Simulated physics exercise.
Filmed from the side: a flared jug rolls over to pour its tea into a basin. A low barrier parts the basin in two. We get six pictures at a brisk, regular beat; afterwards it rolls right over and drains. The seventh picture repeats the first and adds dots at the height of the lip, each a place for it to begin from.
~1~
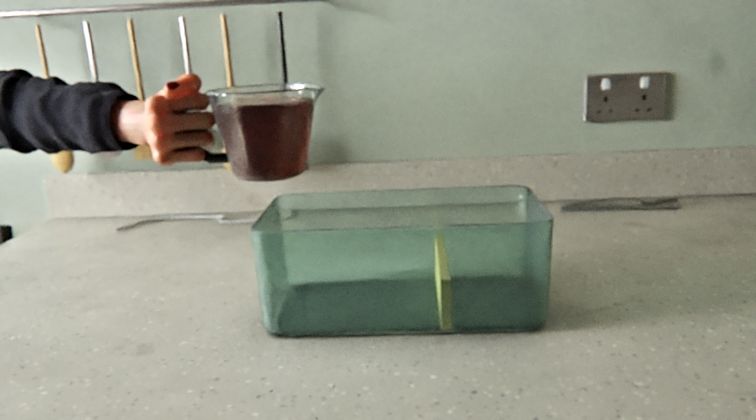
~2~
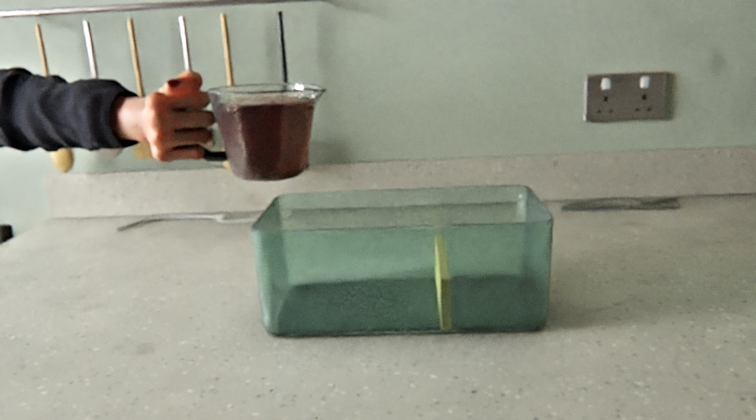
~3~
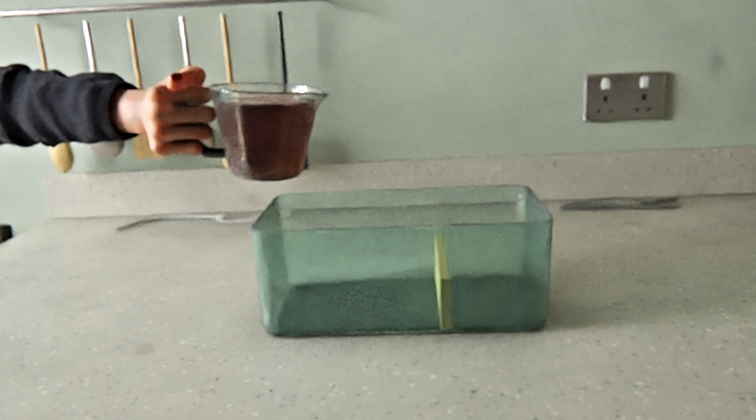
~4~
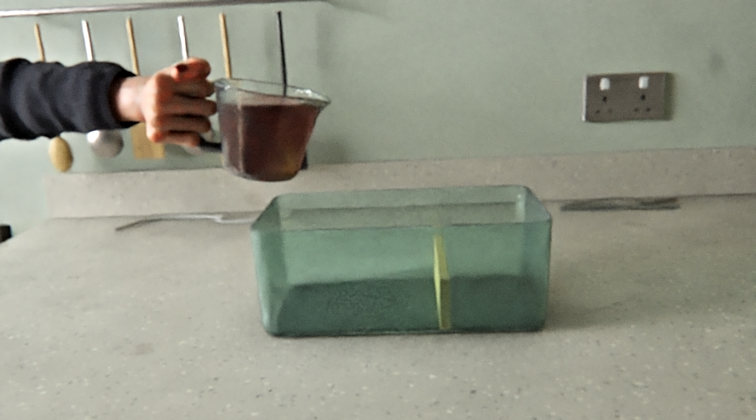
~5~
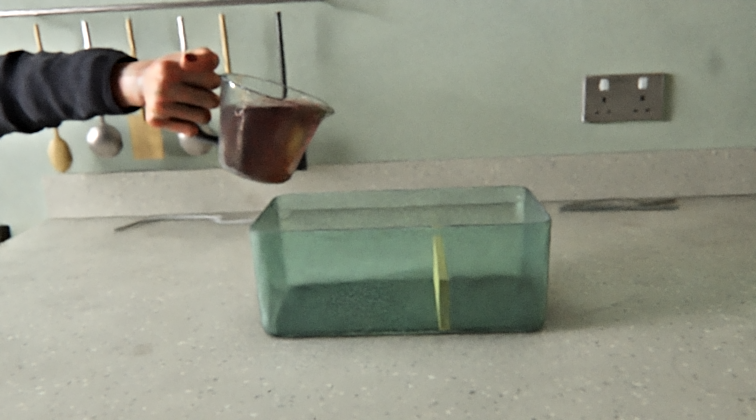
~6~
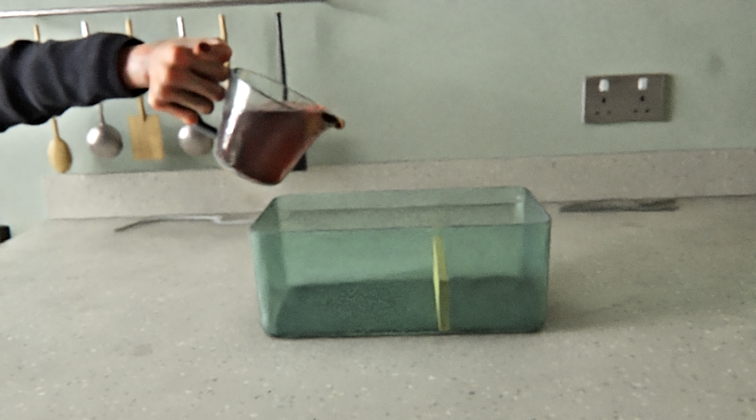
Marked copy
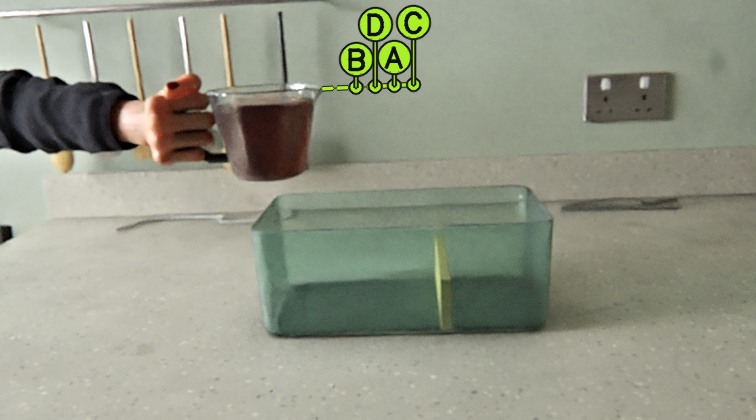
A hand tilting a glass jug of brown tea rightward above a divided greenish basin, the liquid just reaching over the lip.
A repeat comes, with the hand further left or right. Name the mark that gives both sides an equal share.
Choose A.
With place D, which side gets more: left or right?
The left side.
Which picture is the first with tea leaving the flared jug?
In picture 6.
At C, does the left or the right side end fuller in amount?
The right one.
On the marked copy, A at (394, 85); B at (356, 87); C at (413, 84); D at (375, 86).
If A is chosen, about 51 % ends left of the wall and 48 % right of it.
If B is chosen, about 94 % ends left of the wall and 4 % right of it.
If C is chosen, about 22 % ends left of the wall and 77 % right of it.
If D is chosen, about 81 % ends left of the wall and 18 % right of it.
